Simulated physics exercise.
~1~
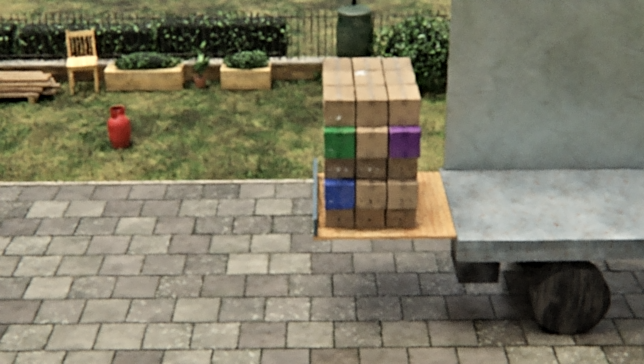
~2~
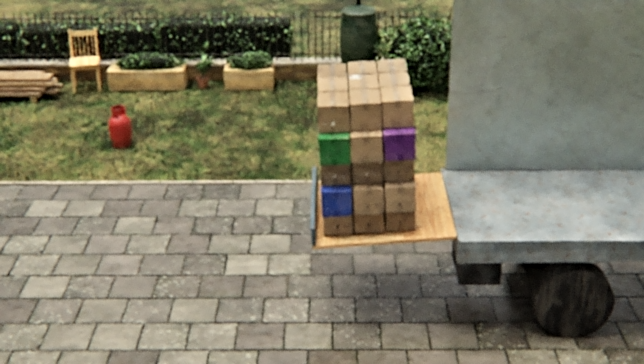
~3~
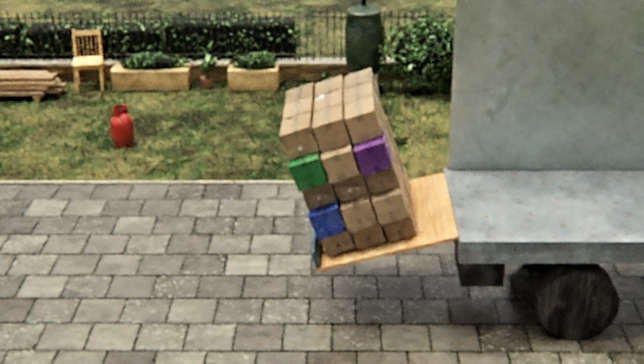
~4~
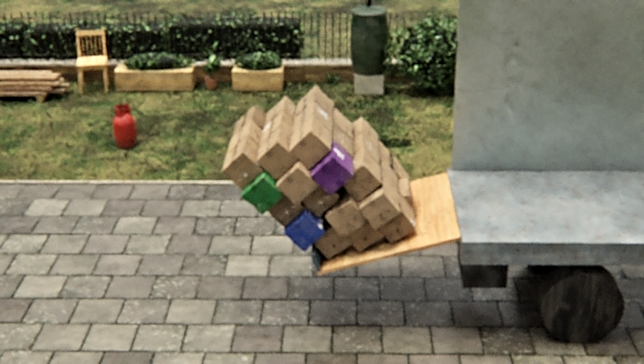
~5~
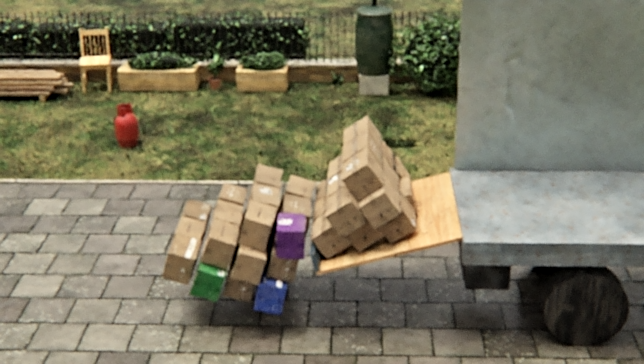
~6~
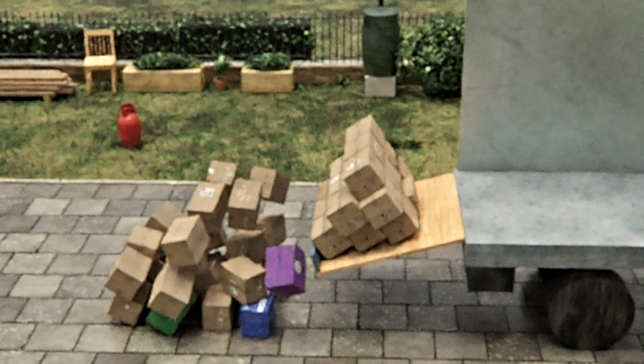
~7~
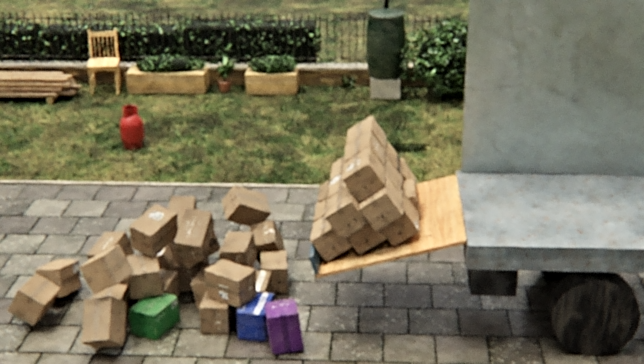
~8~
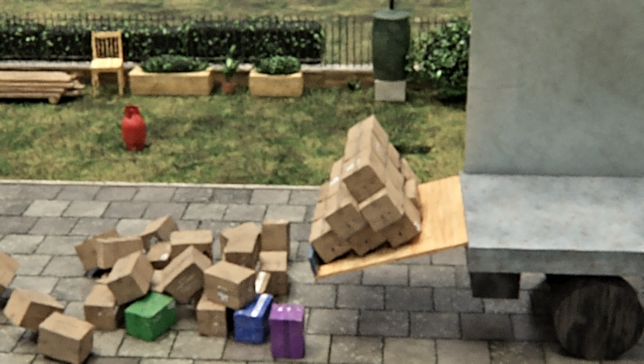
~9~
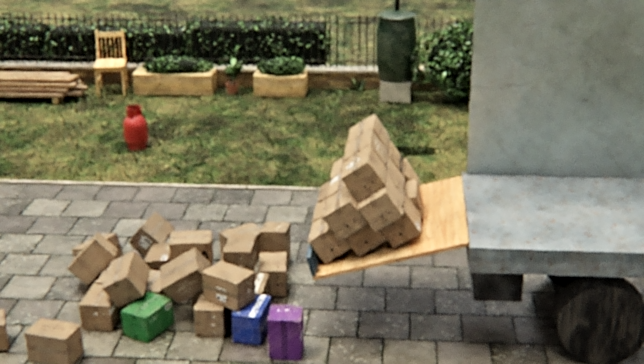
In this clip, a wooden platform at the back of a lorry tips down to the left and its stack of cartons leans and topples, spilling many, including the green, blue and purple ones, onto the paving, while a leaning pile remains on the sloping platform.
